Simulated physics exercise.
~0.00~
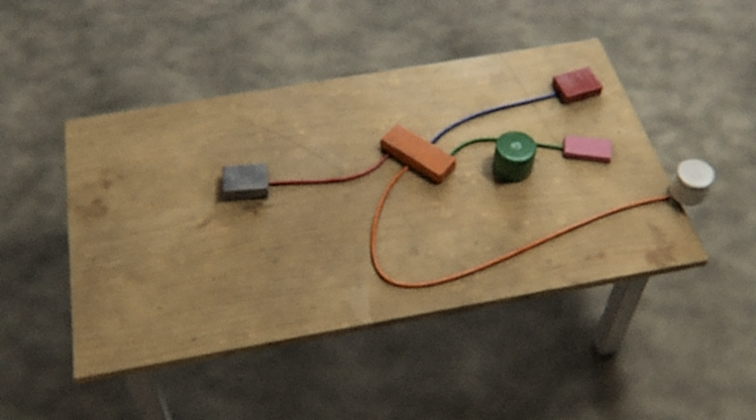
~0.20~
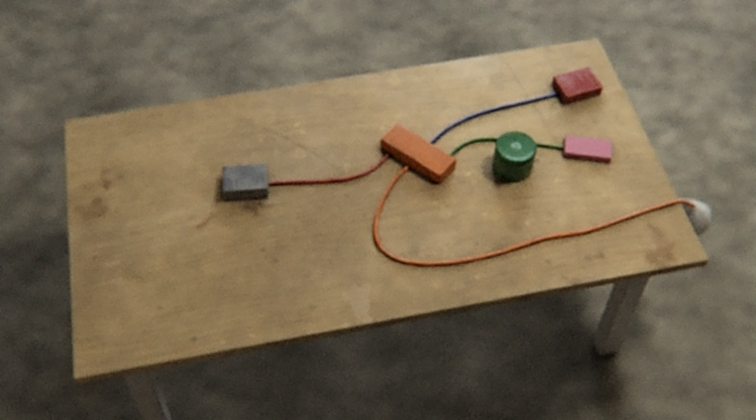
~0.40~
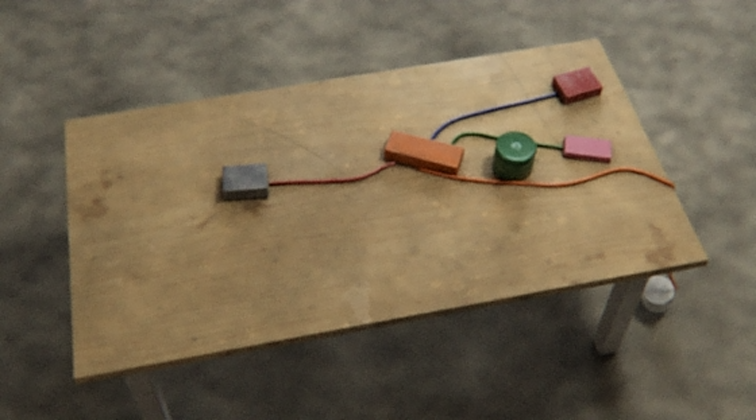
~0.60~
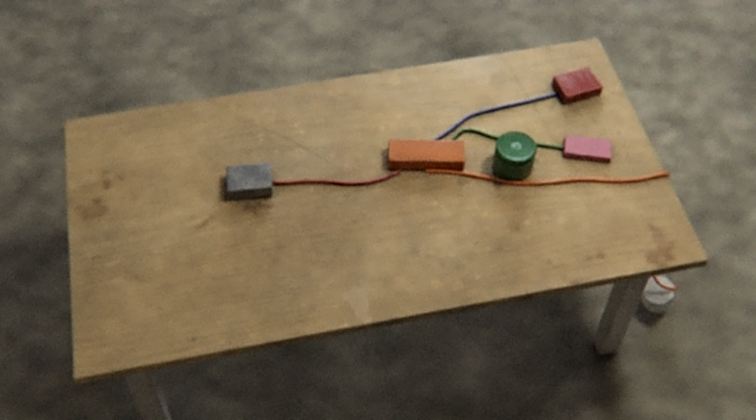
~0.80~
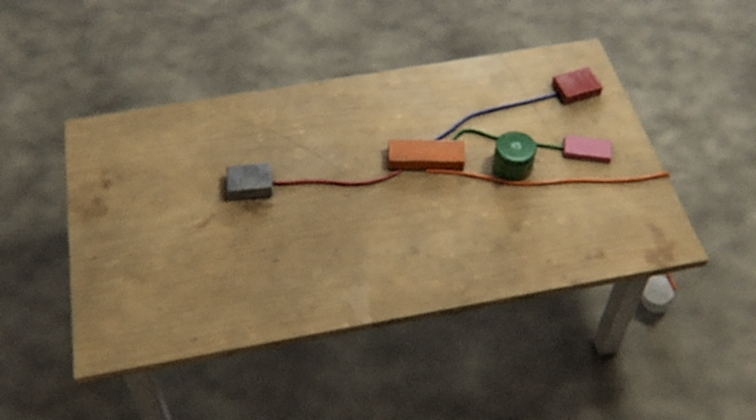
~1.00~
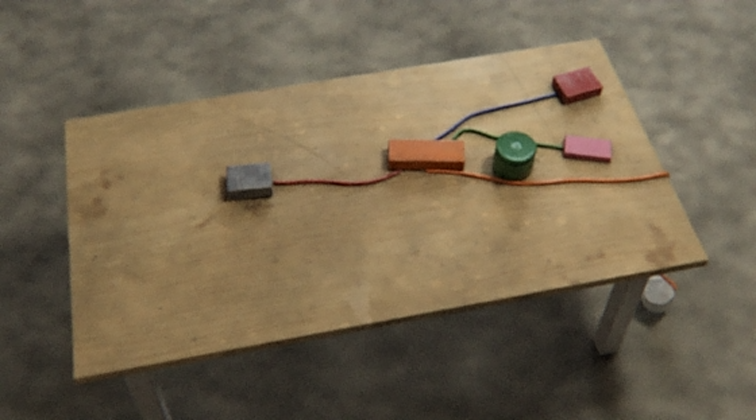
A white speaker tips off the right edge of a wooden table and drops, pulling its orange cable taut and slightly turning the orange strip where several cables meet. It ends hanging below the edge, while the green tub and the red and pink blocks stay in place.
